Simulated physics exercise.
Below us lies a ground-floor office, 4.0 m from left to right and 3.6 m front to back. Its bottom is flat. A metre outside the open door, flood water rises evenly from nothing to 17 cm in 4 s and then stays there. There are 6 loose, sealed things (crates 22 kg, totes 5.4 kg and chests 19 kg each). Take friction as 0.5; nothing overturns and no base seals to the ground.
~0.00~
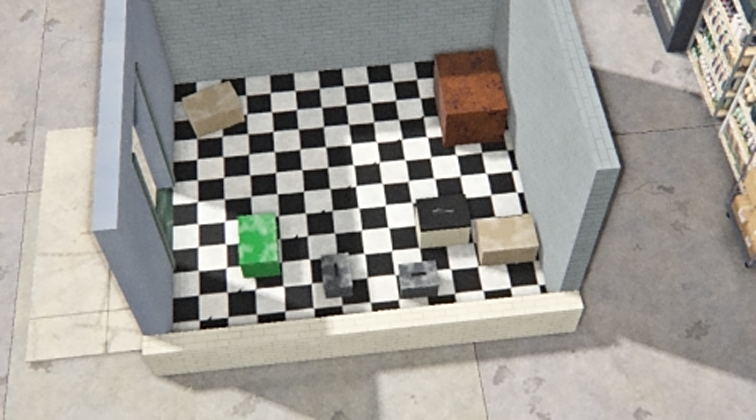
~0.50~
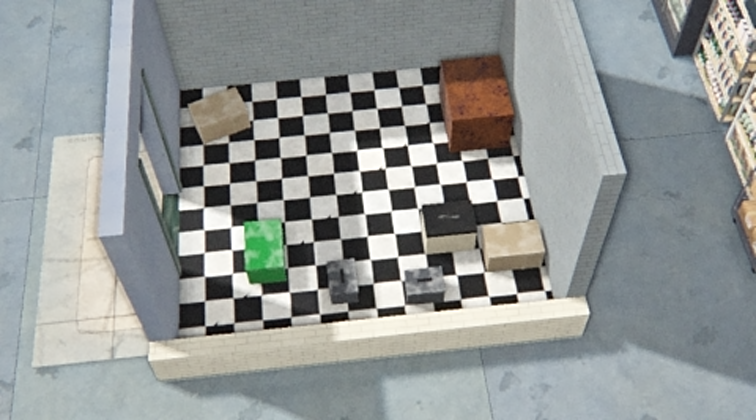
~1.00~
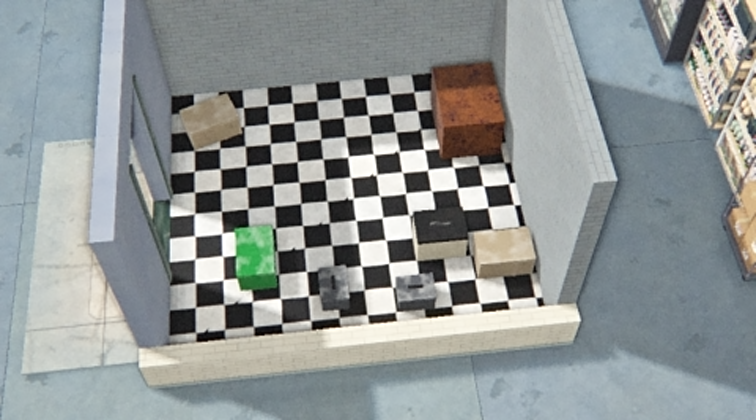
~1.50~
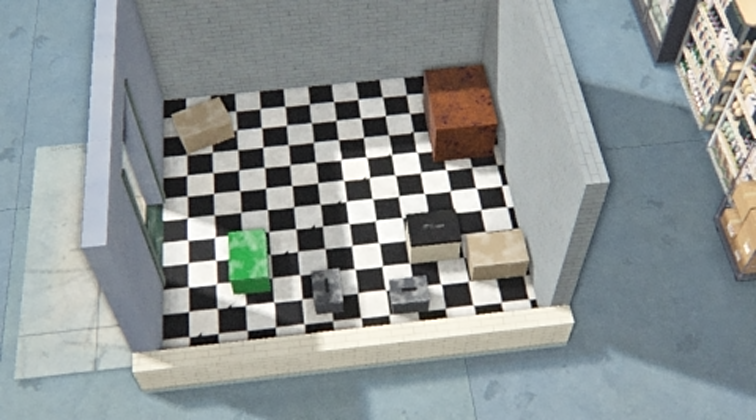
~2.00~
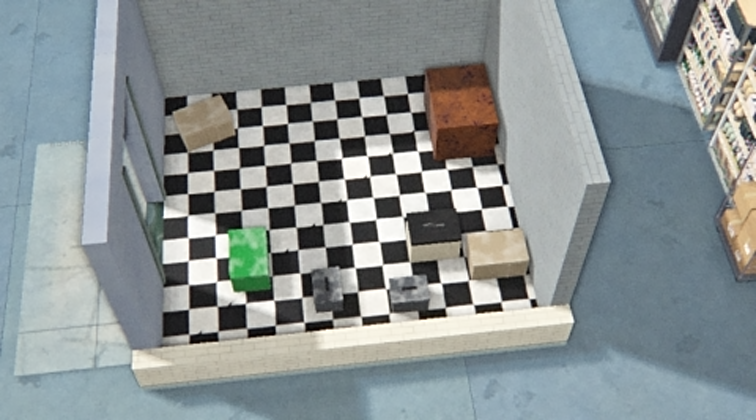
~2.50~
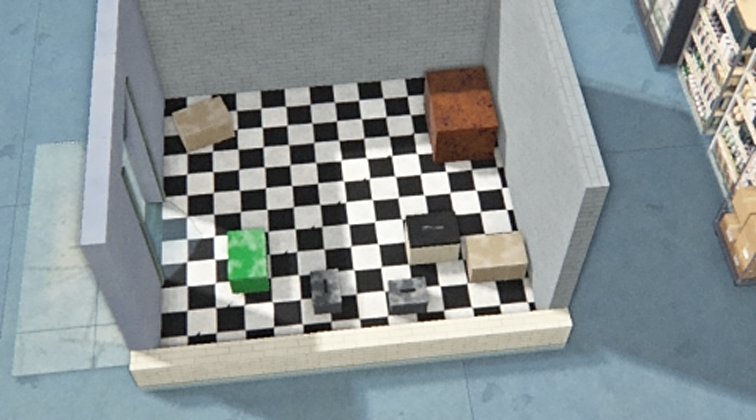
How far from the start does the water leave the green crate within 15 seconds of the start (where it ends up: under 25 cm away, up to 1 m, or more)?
The green crate moves a short way.
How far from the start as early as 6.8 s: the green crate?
About 10 cm.
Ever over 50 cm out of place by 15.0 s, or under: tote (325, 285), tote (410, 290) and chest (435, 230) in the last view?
In that order: Over, past it, more.
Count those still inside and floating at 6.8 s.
At that moment 0.
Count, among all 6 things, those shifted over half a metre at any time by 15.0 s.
That makes 4.
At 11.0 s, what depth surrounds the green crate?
About 6 cm.
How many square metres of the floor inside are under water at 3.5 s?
Roughly 1.5 m2.
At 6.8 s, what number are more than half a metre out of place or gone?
I count 0.
After 3.5 s the green crate is near (247, 254), 0.0 m from its start, aground; 0 afloat.
After 6.8 s the green crate is near (260, 254), 0.1 m from its start, aground; 0 afloat.
After 11.0 s the green crate is near (281, 259), 0.4 m from its start, aground; 0 afloat.
After 15.0 s the green crate is near (275, 298), 0.6 m from its start, afloat; 5 afloat.
